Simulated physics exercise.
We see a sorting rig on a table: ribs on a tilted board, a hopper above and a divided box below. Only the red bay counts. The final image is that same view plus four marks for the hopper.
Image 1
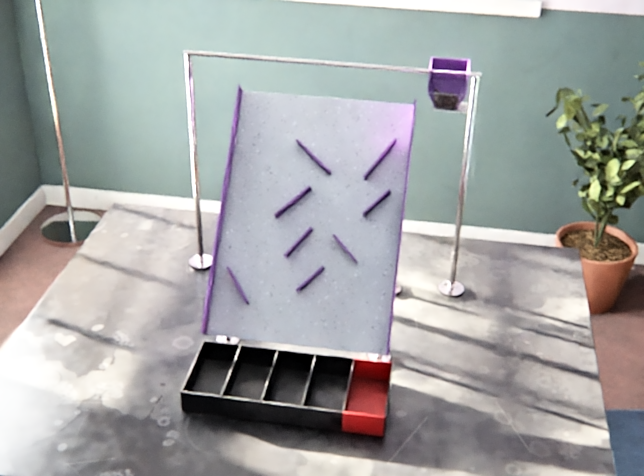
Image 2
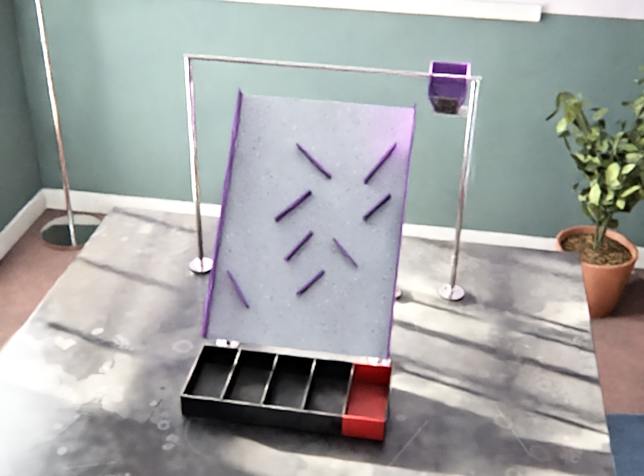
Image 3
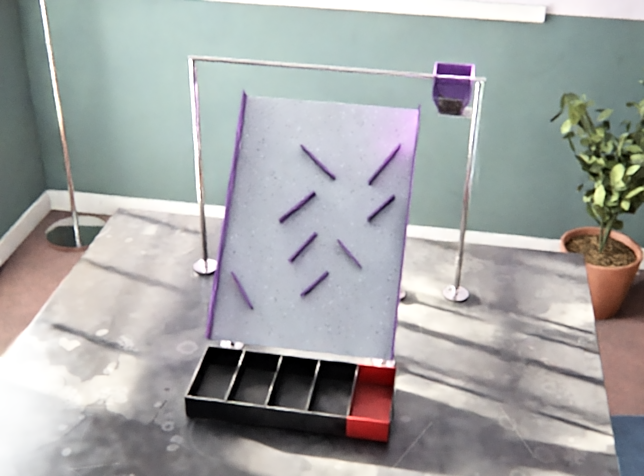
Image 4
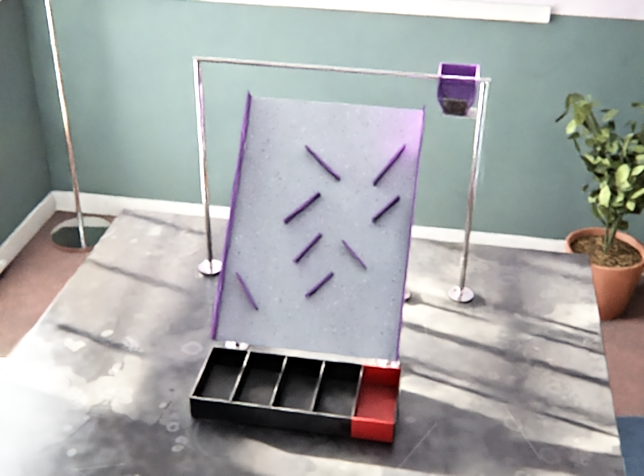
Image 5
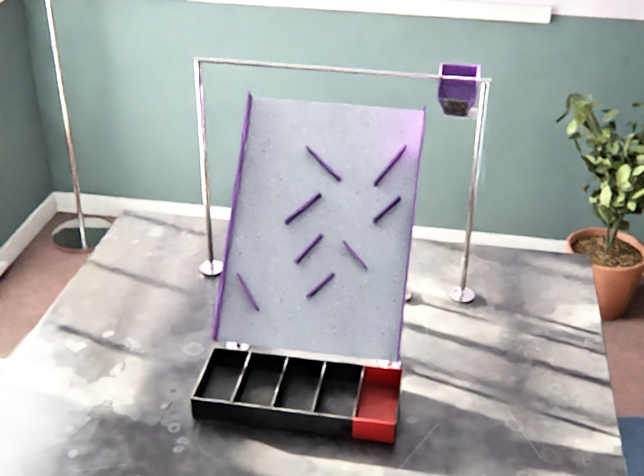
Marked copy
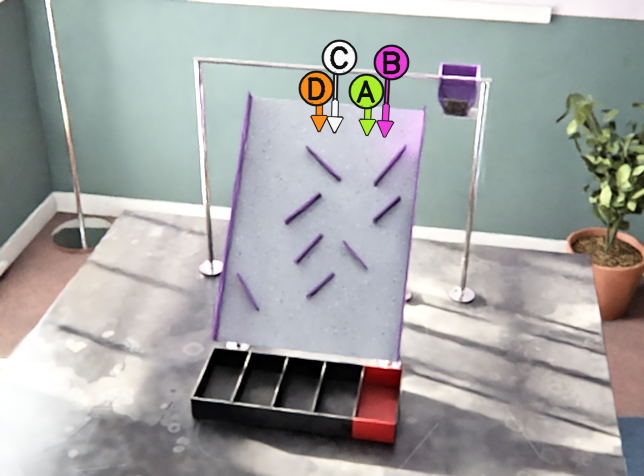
On a table, a tilted board with purple ribs stands still as the view shifts slightly.
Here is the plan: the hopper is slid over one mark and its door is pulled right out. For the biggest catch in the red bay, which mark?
I would pick mark C.
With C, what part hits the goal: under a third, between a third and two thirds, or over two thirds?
It is over two thirds.
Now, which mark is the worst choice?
B.
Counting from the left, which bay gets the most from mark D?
It is the fifth one.
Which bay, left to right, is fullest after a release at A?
The fifth from the left.
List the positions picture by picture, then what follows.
In the first frame, hopper at (447, 99), allspice berries, door shut.
In the second frame, ribs (297, 143) to (330, 175), (364, 180) to (396, 142), (274, 219) to (310, 189).
In the third frame, ribs (367, 219) to (394, 195), (288, 261) to (315, 232), (338, 239) to (361, 266).
In the fourth frame, ribs (236, 272) to (255, 308), (305, 296) to (332, 272).
In the fifth frame, red bay at (374, 429), number 5 of 5 from the left.
On the marked copy, mark A meets the board at (367, 129); mark B meets the board at (384, 131); mark C meets the board at (334, 126); mark D meets the board at (319, 125).
Choosing A, about two thirds in the red bay, about a quarter in other bays, a small part outside the box.
Choosing B, about a quarter in the red bay, about half in other bays, about a third outside the box.
Choosing C, most in the red bay, about a quarter outside the box.
Choosing D, about half in the red bay, about a quarter in other bays, about a quarter outside the box.
